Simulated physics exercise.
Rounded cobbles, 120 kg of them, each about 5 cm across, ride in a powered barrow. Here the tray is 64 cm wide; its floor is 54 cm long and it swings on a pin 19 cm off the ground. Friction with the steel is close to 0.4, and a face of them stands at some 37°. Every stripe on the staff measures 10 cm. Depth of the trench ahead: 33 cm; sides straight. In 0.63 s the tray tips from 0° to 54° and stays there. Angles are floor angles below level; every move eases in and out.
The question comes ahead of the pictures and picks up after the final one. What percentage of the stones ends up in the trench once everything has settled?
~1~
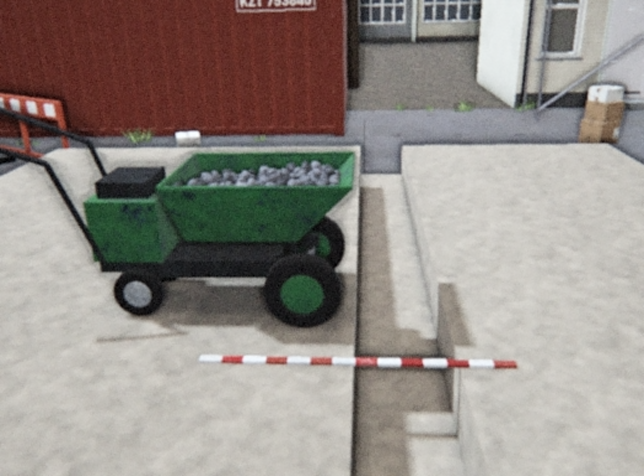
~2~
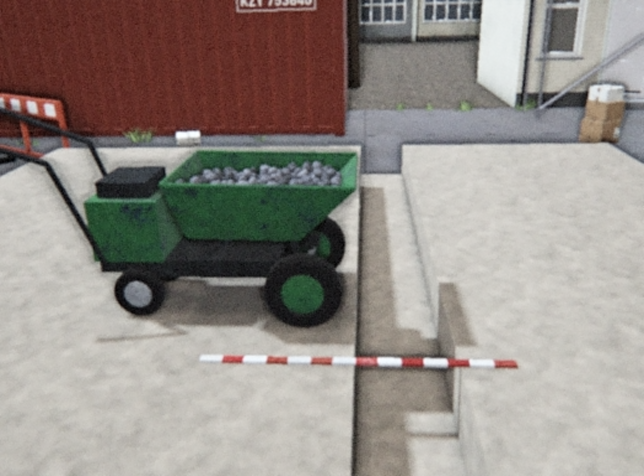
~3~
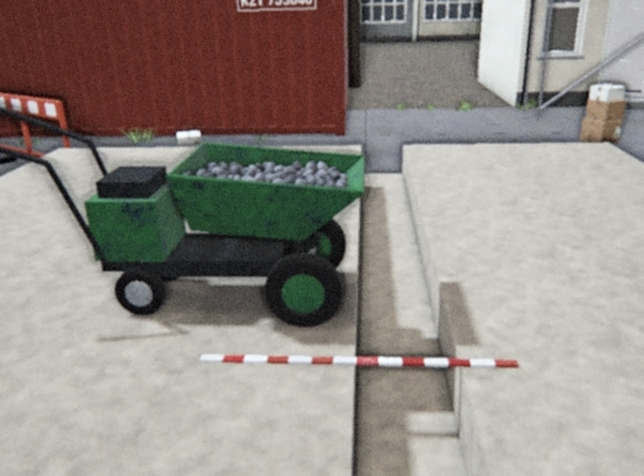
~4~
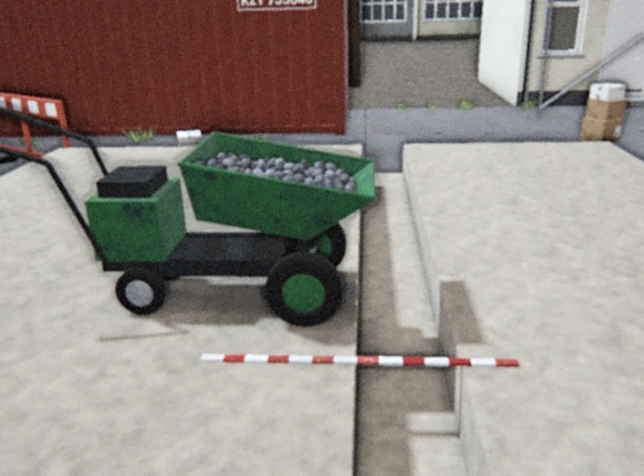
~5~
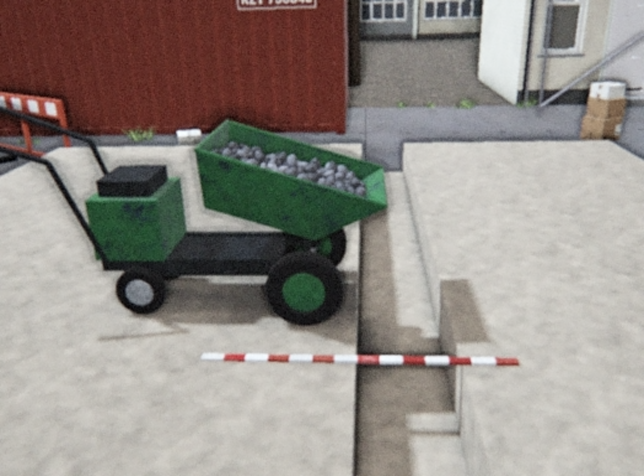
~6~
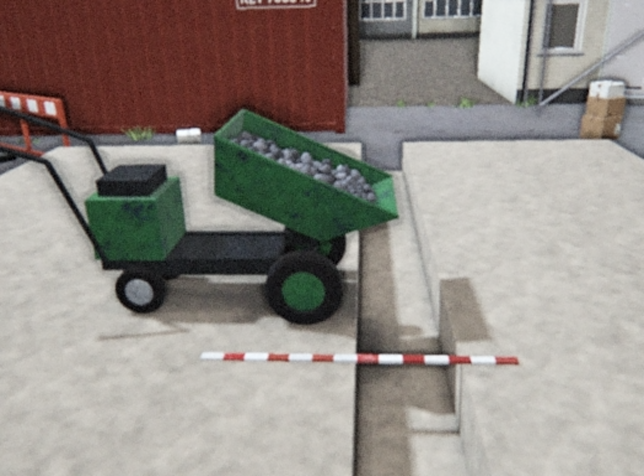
About 33 per cent.
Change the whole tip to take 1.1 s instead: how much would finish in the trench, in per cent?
Expected share: Around 40%.
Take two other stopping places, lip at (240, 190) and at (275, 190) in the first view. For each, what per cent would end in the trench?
Near 55 then near 75 percent.
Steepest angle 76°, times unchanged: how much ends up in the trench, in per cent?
Around 35 per cent would finish in the trench.
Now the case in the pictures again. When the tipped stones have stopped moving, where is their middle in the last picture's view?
Roughly at pixel (461, 294).
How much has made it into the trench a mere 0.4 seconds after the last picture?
Close to 5 per cent has got there by then.
Then, 0.2 s after the last picture the floor is at 45°, 100 % in the tray; the foremost stones are at (400, 230).
Then, 0.4 s after the last picture the floor is at 54°, 93 % in the tray, 6 % in the trench, 2 % past the trench; the foremost stones are at (454, 277).
Then, 0.8 s after the last picture the floor is at 54°, 55 % in the tray, 8 % in the trench, 37 % past the trench; the foremost stones are at (546, 295).
Then, 2.7 s after the last picture the floor is at 54°, 23 % in the tray, 33 % in the trench, 44 % past the trench; the foremost stones are past the picture's edge.
